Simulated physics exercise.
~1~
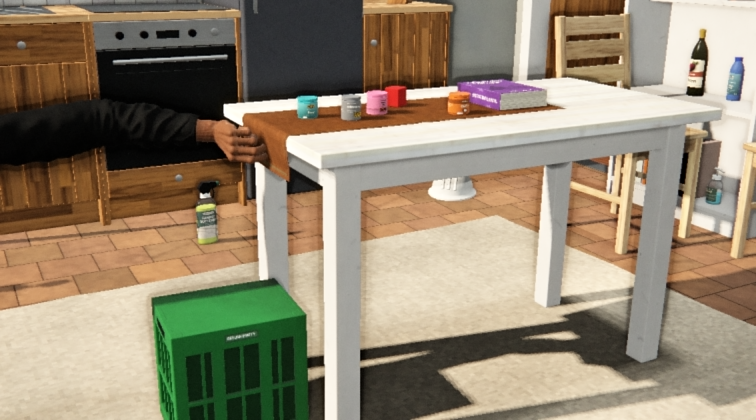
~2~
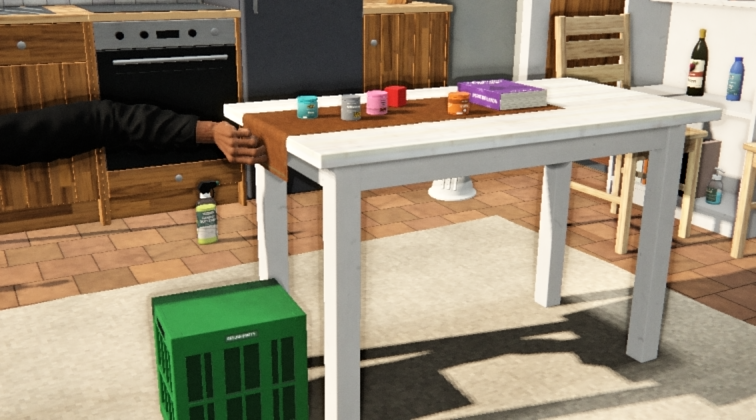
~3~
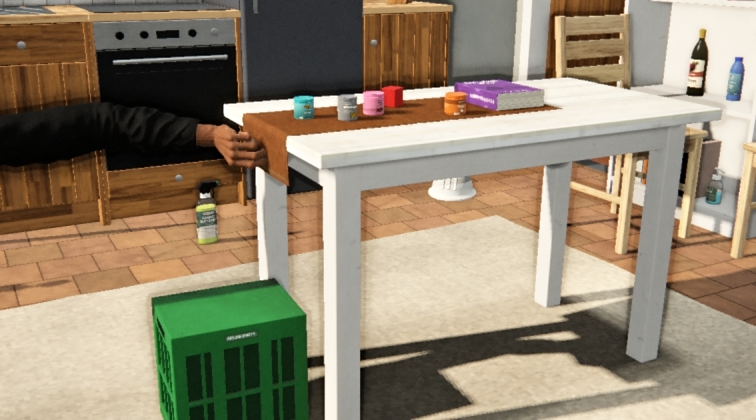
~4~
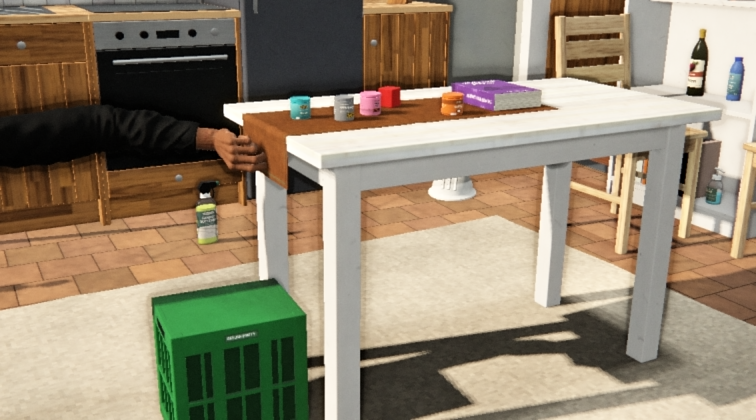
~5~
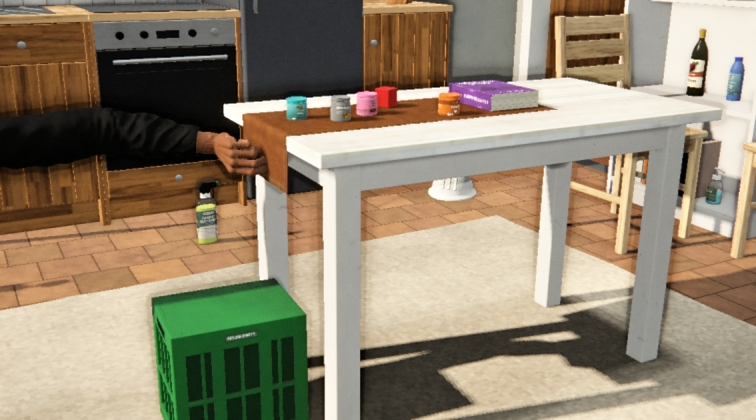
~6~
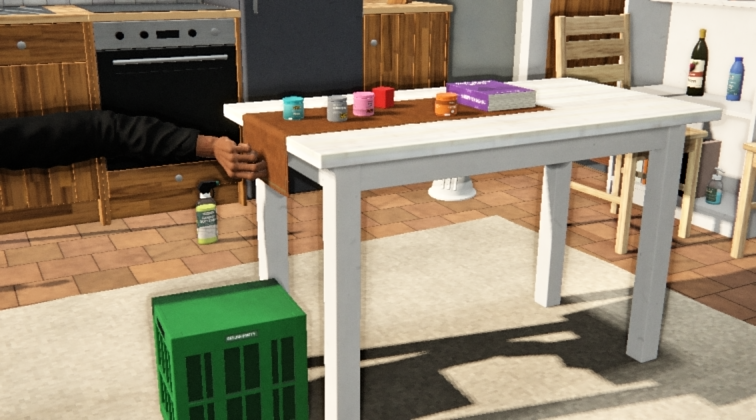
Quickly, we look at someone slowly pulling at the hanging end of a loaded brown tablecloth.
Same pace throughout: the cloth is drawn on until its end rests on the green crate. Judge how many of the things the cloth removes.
Count: Three.
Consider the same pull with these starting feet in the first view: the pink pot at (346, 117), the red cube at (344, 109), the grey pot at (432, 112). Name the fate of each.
Here's what happens: The pink pot leaves its perch, the red cube leaves its perch, the grey pot remains aboard.
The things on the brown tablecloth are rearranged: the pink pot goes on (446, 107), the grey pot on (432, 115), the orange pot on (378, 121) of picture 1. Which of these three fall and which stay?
The pink pot holds on, the grey pot does not fall, the orange pot tumbles off.
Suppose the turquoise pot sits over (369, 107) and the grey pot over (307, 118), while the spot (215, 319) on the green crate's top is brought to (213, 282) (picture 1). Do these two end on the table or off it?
The turquoise pot ends up still on top and the grey pot ends up off the top.
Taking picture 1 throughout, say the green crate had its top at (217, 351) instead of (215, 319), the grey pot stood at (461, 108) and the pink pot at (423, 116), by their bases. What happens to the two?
Grey pot stays, pink pot is gone.
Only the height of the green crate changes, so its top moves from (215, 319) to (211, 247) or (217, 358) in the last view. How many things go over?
In that event, 1 and 4.
Soon after, hem near (264, 242); turquoise pot gone.
Then, hem on the crate; turquoise pot, grey pot and pink pot gone.
At rest, hem on the crate; turquoise pot, grey pot and pink pot gone. It carries off three.
